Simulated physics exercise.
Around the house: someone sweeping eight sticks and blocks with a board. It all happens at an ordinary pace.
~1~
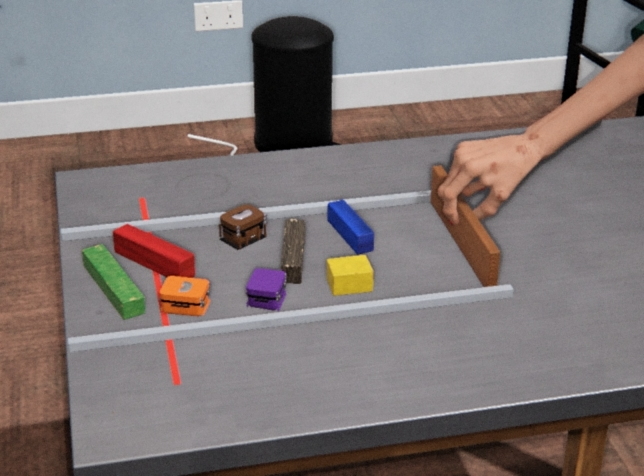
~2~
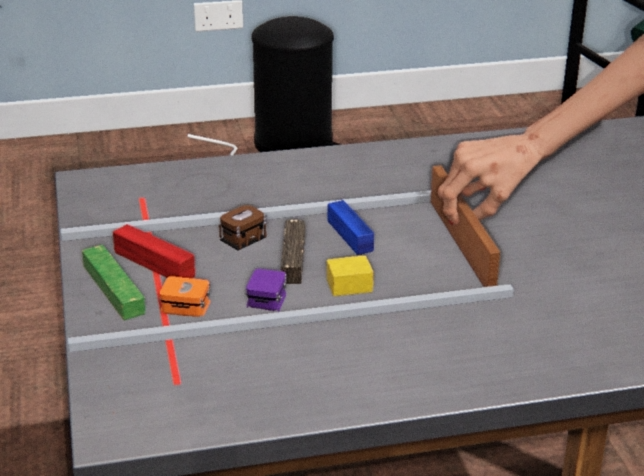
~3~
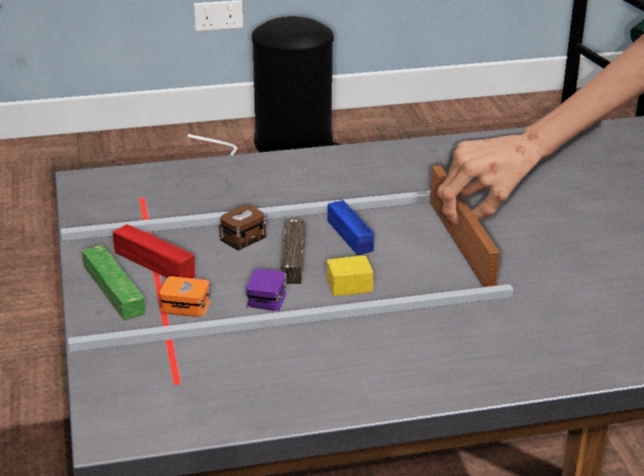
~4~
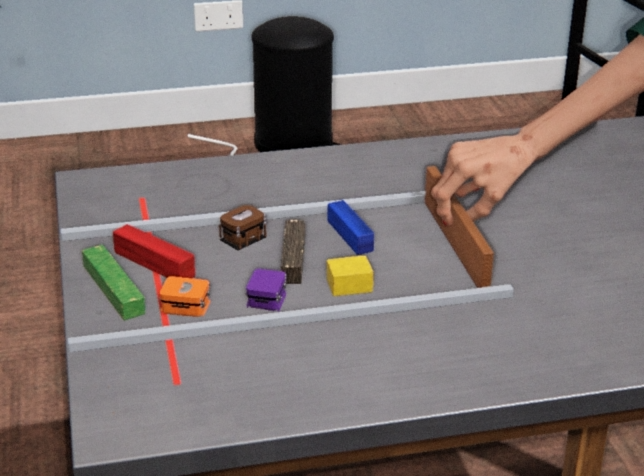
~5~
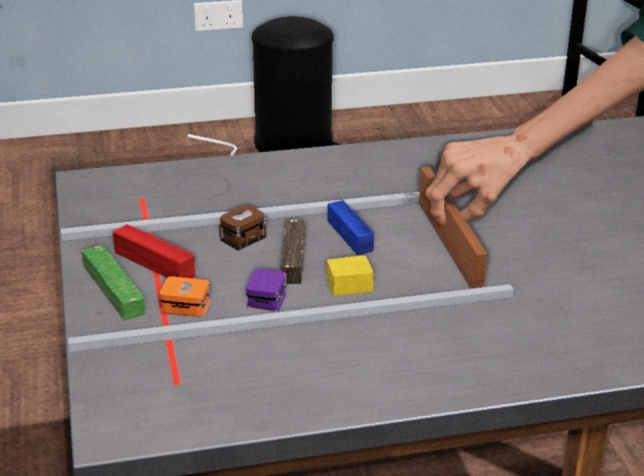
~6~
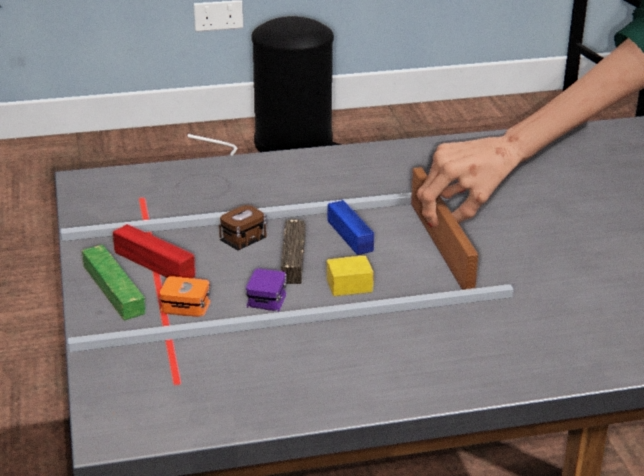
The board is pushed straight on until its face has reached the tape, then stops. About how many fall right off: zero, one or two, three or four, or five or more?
Here the number that fall off is one or two.
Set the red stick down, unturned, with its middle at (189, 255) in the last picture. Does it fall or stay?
The red stick remains up.
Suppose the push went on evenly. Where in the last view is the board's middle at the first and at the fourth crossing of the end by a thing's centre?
Its middle is around (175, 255) and later (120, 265).
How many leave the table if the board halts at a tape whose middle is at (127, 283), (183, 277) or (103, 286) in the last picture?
It would be 3, 0 and 4.
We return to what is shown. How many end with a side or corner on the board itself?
That makes 2.
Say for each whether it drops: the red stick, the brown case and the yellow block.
The red stick remains up; the brown case stays on; the yellow block does not fall.
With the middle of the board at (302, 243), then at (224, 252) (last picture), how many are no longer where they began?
By then 5, and 8.
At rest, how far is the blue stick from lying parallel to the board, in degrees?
Roughly 0° out of line.
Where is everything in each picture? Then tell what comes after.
Green bar (113, 281); red stick (154, 253); orange case (185, 298); board (463, 225); tape (157, 280), in the first frame.
Red stick (154, 254); yellow block (350, 276), in the second frame.
Orange case (185, 299); board (462, 226), in the third frame.
Green bar (113, 281); brown case (243, 227), in the fourth frame.
Red stick (154, 254); blue stick (350, 227), in the fifth frame.
Green bar (113, 281); red stick (154, 254); orange case (185, 299); board (442, 228); tape (157, 280), in the sixth frame.
A little later, none off yet; green bar at rest near (113, 281); red stick at rest near (154, 254); orange case at rest near (185, 299).
When it is over, the number that fall off is one or two; down, green bar.
